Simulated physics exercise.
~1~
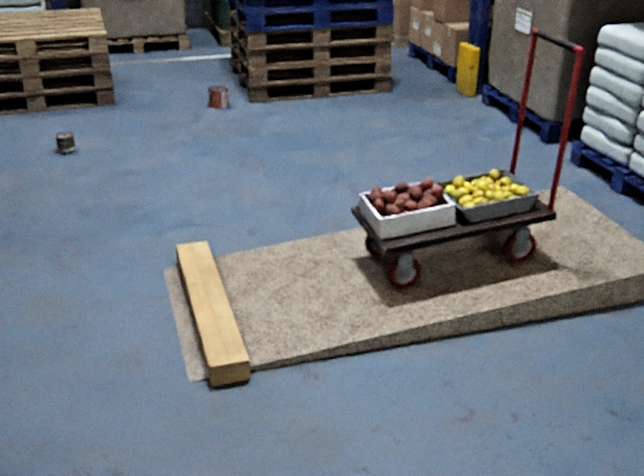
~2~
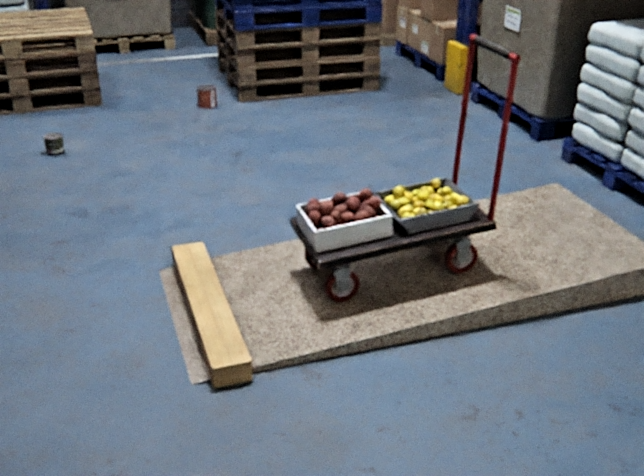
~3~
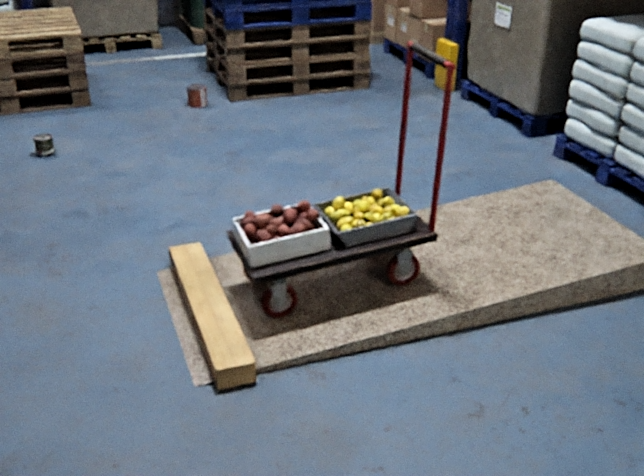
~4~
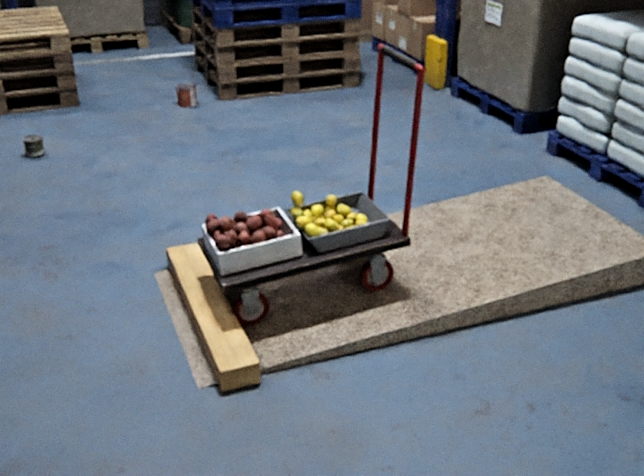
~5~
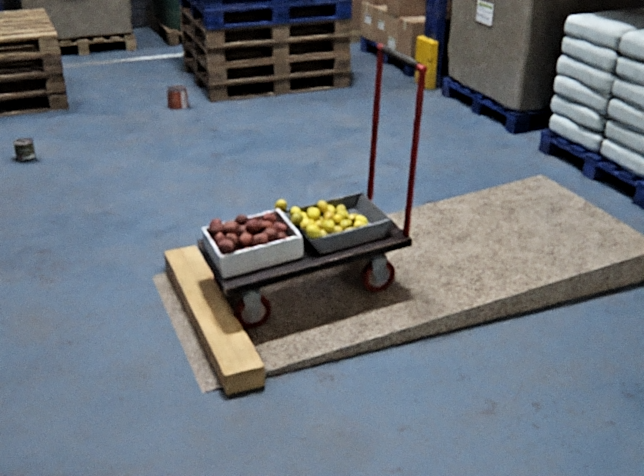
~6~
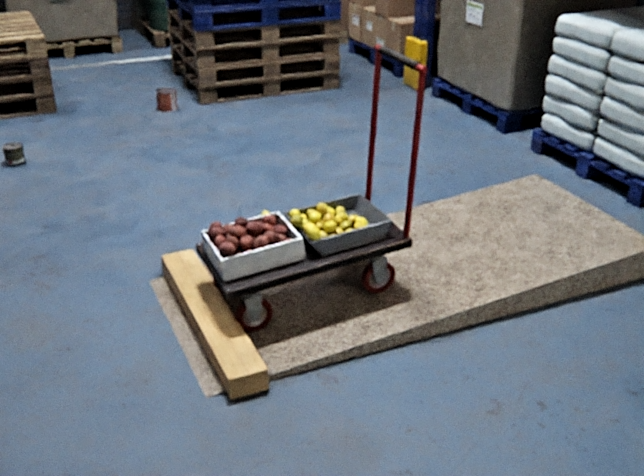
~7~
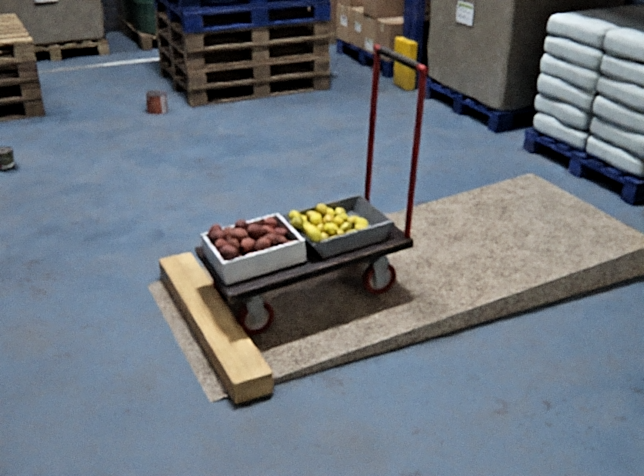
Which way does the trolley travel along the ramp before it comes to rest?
The trolley travels to the left, rolling down the ramp until it reaches the wooden beam.
